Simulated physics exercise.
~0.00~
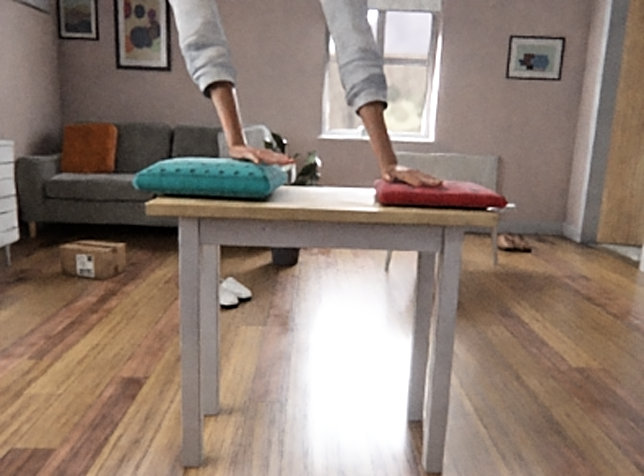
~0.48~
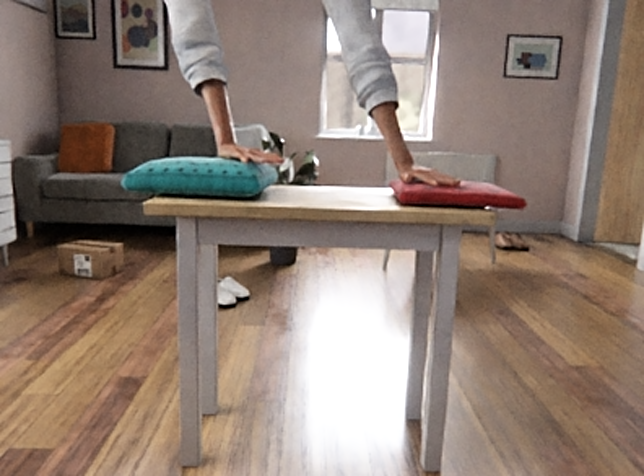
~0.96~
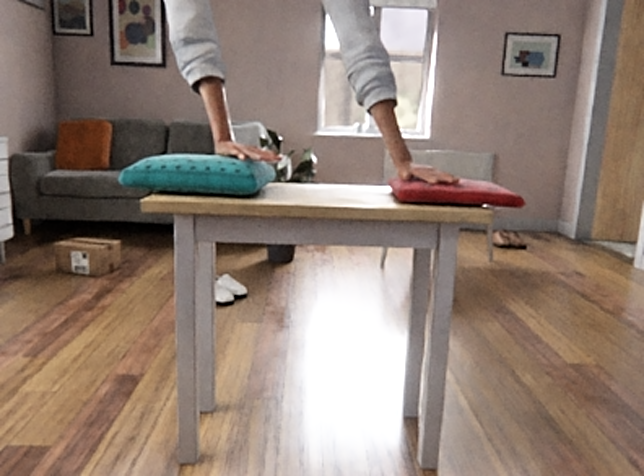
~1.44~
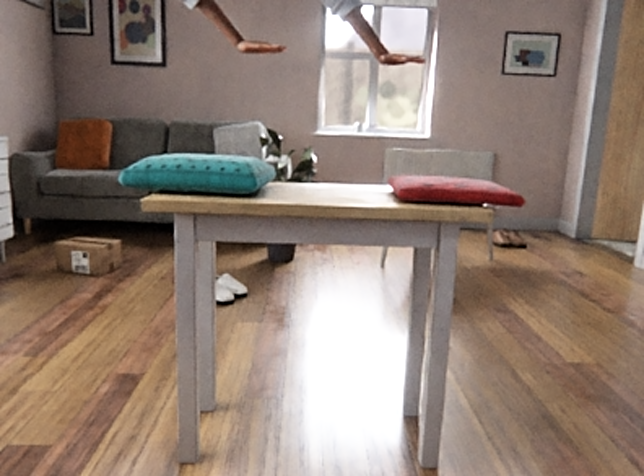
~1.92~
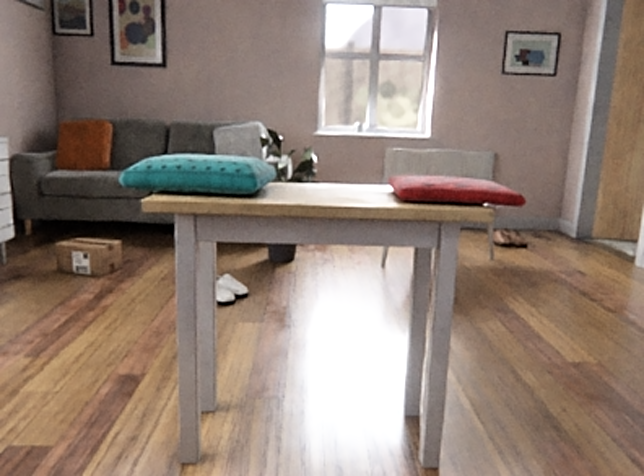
We see two hands resting on a turquoise pillow and a red seat pad on a small wooden table, sliding them slightly apart toward opposite ends. The hands then lift away out of view, and both cushions lie still on the tabletop.
